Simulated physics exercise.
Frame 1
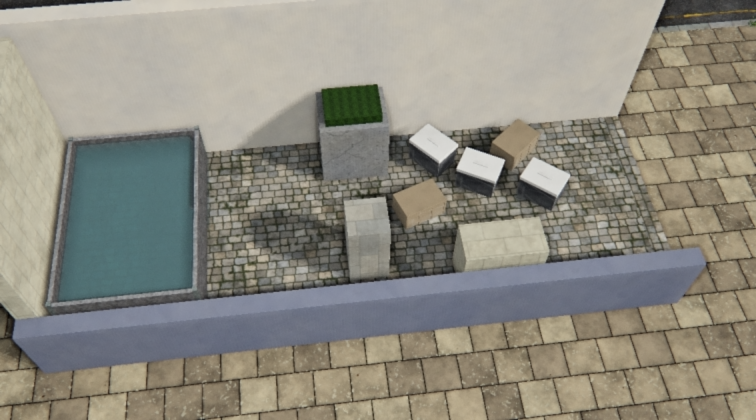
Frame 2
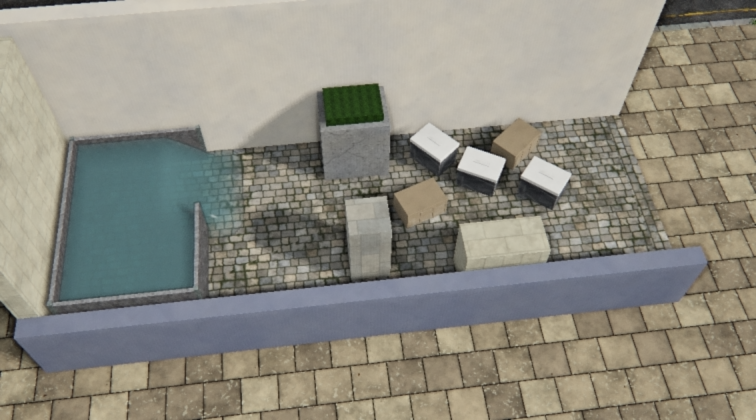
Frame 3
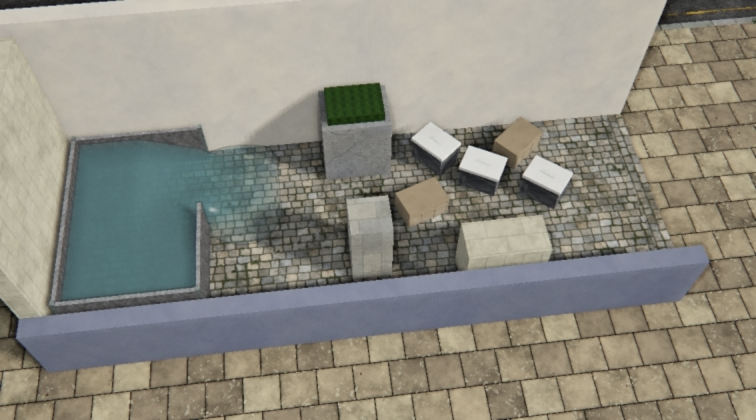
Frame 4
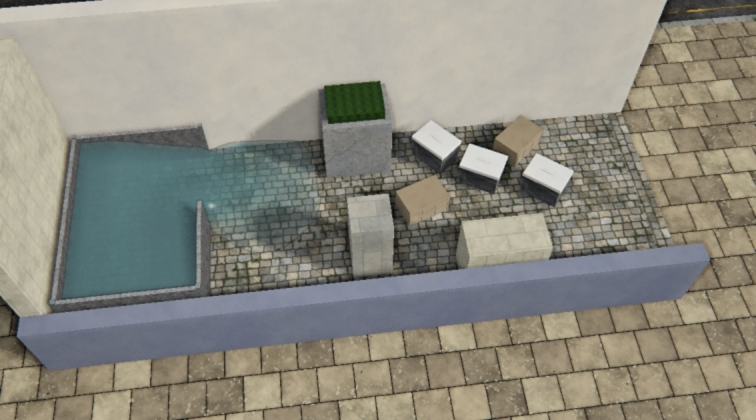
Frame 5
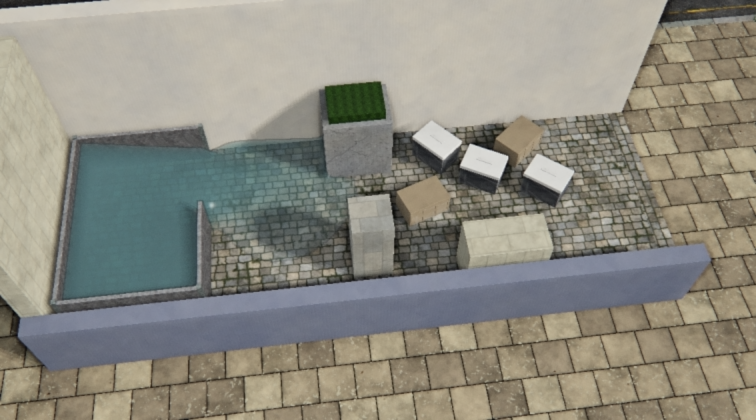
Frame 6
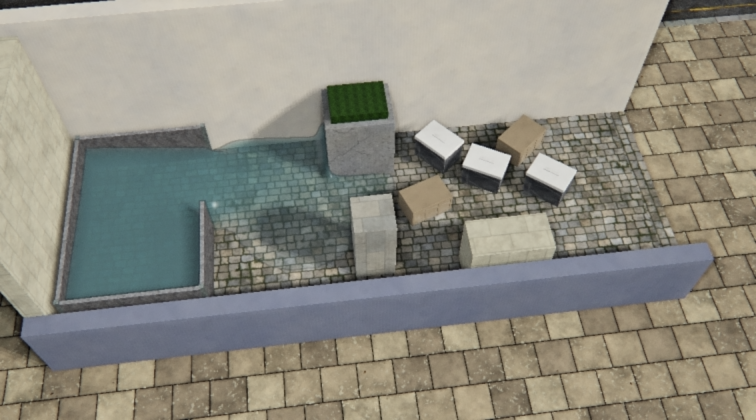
In the video, part of the wall of a tank on the left of a walled, paved yard opens, and water spreads rightward over the cobbles to the grass-topped block, while the scattered boxes and blocks show no clear movement.
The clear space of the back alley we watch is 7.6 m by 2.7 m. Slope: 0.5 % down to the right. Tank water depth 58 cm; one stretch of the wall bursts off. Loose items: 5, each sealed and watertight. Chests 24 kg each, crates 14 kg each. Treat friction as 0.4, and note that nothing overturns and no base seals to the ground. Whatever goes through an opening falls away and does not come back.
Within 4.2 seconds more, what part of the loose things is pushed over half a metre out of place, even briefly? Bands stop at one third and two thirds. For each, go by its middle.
I expect under two thirds, yet a third or higher.
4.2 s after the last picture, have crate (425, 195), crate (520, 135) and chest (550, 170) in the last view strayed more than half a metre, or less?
Beyond the mark, within the mark, beyond the mark.
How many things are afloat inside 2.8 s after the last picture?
I get 0.
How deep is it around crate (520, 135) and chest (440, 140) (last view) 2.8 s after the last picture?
About 1 and 2 cm.
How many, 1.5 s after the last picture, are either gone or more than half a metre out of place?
I count 1.
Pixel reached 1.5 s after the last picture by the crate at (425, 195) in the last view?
Roughly (559, 209) in the same view.
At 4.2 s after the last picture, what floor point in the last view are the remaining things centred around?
Around (510, 149).
Then, 0.4 s after the last picture 0 of 5 are over 50 cm from their spots; 0 afloat.
Then, 1.5 s after the last picture 1 of 5 are over 50 cm from their spots; 1 afloat.
Then, 2.8 s after the last picture 1 of 5 are over 50 cm from their spots; 0 afloat.
Then, 4.2 s after the last picture 3 of 5 are over 50 cm from their spots, and 3 have been at some point; 0 afloat.
